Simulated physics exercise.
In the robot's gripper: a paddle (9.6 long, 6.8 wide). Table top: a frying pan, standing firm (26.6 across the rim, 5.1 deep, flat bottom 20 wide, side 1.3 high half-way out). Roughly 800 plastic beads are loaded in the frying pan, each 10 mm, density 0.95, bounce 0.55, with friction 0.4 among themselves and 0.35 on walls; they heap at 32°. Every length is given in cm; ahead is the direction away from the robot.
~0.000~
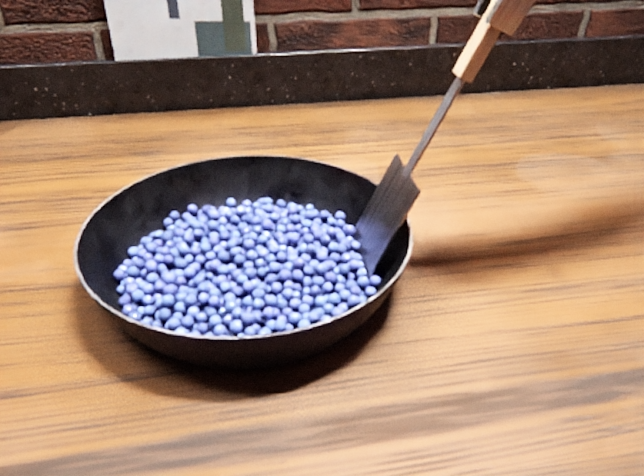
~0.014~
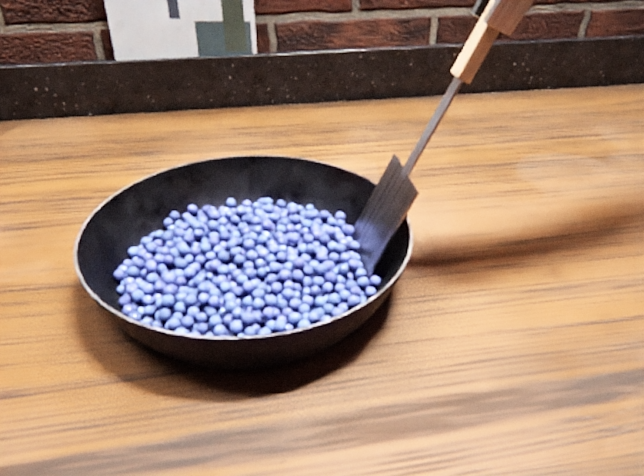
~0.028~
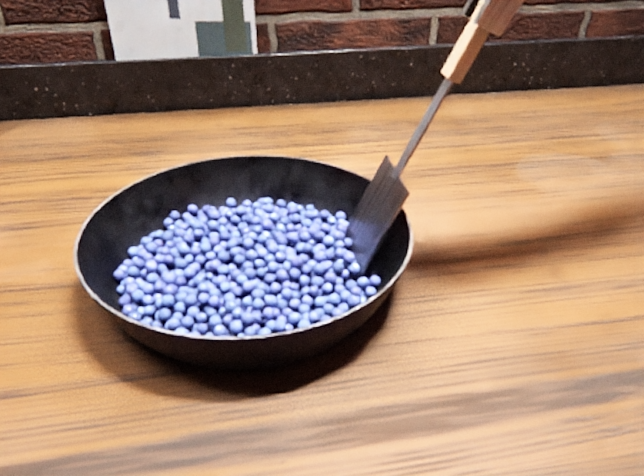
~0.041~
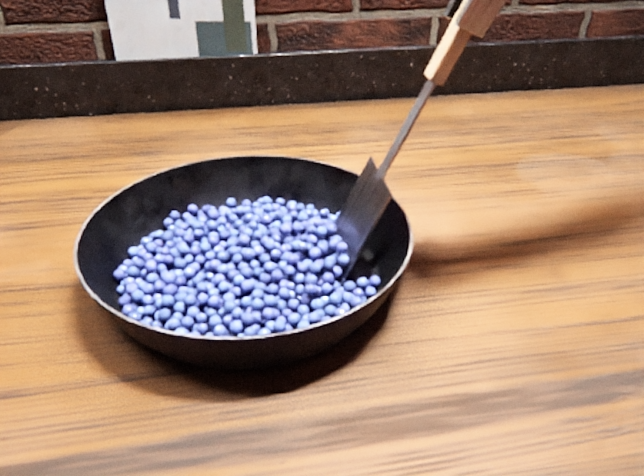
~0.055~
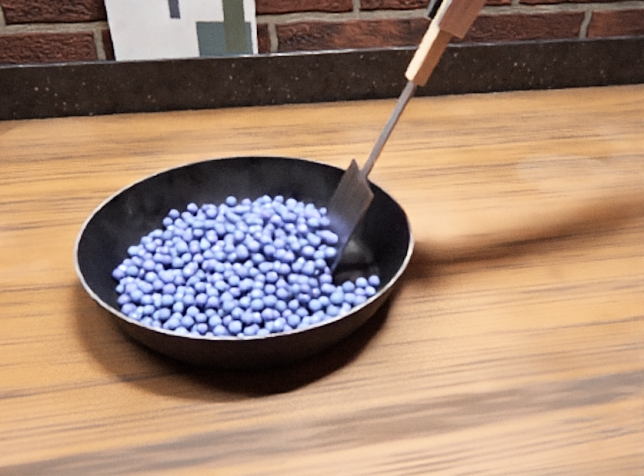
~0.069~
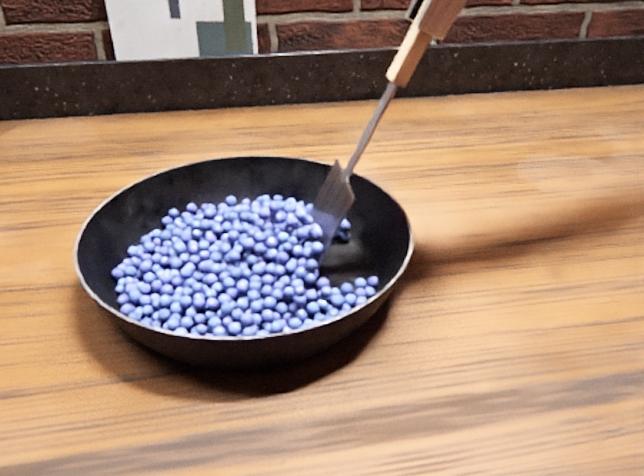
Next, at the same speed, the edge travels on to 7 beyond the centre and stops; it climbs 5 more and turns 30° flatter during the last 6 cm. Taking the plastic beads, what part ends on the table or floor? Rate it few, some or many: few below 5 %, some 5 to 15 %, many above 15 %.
Some, 5 to 15 %.
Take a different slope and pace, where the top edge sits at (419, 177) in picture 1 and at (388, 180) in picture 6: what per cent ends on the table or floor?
It comes to something like 0 %, give or take.
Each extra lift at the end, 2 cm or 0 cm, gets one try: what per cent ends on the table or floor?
0 and 0 per cent.
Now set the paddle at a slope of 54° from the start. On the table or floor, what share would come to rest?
I'd put it at about 10 per cent.
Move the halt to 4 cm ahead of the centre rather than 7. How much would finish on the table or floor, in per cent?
In that case some 5 per cent.
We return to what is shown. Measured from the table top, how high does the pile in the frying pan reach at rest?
It reaches around 4.5 cm.
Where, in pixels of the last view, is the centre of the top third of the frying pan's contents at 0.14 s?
(205, 249).
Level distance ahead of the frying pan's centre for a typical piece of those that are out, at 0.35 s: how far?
It sits close to 26 cm ahead of the middle.
By 0.10 s, sloping 65°, highest piece 7 above the table; 804 in the frying pan.
By 0.14 s, sloping 55°, highest piece 8 above the table; 804 in the frying pan.
By 0.35 s, sloping 35°, highest piece 4 above the table; 723 in the frying pan, 77 on the table or floor, 4 on the blade or in flight.
By 1.40 s, sloping 35°, highest piece 4 above the table; 723 in the frying pan, 81 on the table or floor.
Final count, 723 in the frying pan, 81 on the table or floor. That is 10 % on the table or floor.
